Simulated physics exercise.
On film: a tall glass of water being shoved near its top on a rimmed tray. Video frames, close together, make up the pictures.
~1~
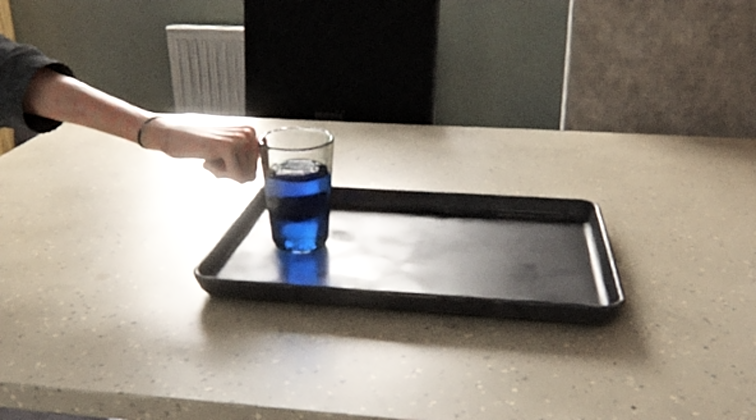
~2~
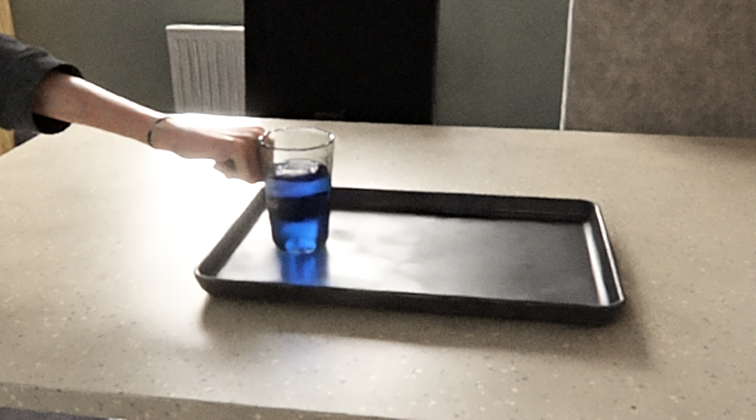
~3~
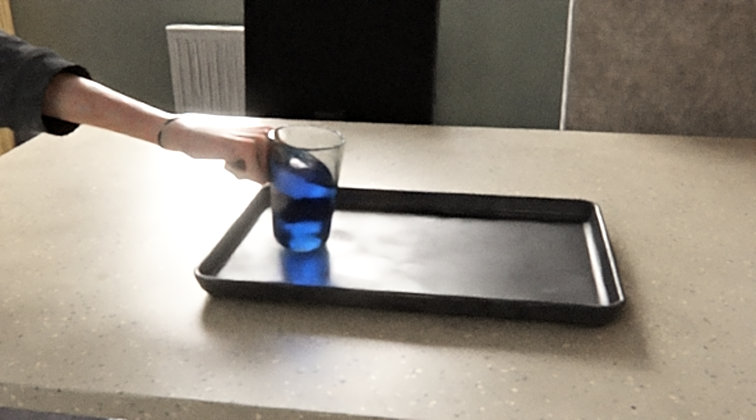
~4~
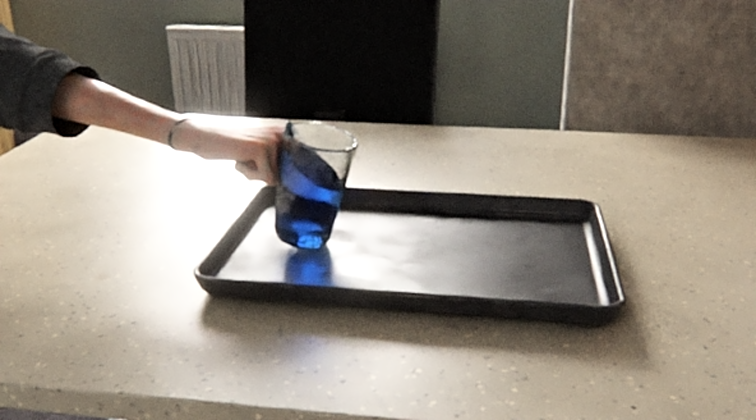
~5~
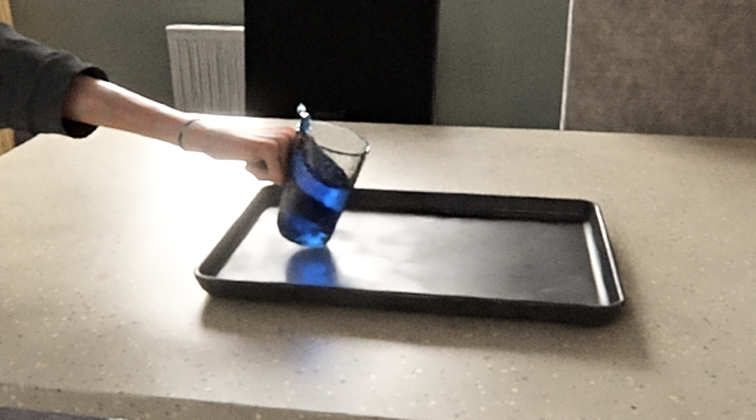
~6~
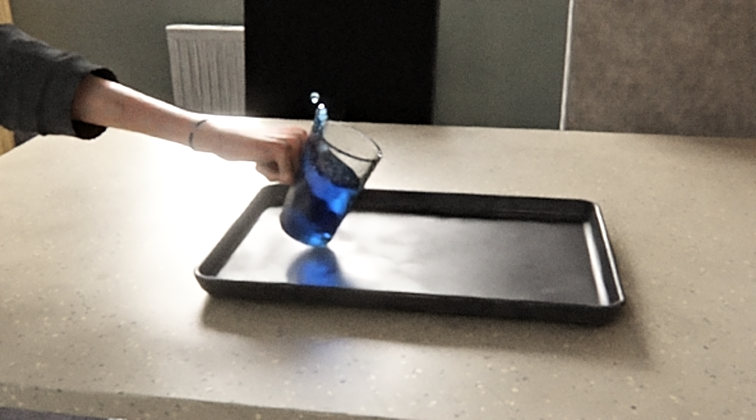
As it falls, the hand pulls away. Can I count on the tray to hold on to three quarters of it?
Well, over a quarter ends up off the tray, I'd say.
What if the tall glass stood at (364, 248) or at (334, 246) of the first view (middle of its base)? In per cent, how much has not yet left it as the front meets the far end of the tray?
About 70 % and 55 %.
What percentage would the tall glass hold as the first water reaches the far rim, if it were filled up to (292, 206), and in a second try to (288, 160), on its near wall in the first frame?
Roughly 55 per cent, then roughly 50 per cent.
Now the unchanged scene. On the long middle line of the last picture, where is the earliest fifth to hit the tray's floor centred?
It lands near (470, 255).
A moment on, the tall glass is falling and 99 per cent is in the glass, 0 on the tray and 1 above or beyond its rim.
Next, the tall glass lies on its side and 55 per cent is in the glass, 37 on the tray and 8 above or beyond its rim.
Then the tall glass lies on its side and 28 per cent is in the glass, 56 on the tray and 16 above or beyond its rim.
Later the tall glass lies on its side and 14 per cent is in the glass, 50 on the tray and 36 above or beyond its rim.
In the end 64 per cent is held by tray and glass, 36 is off the tray.
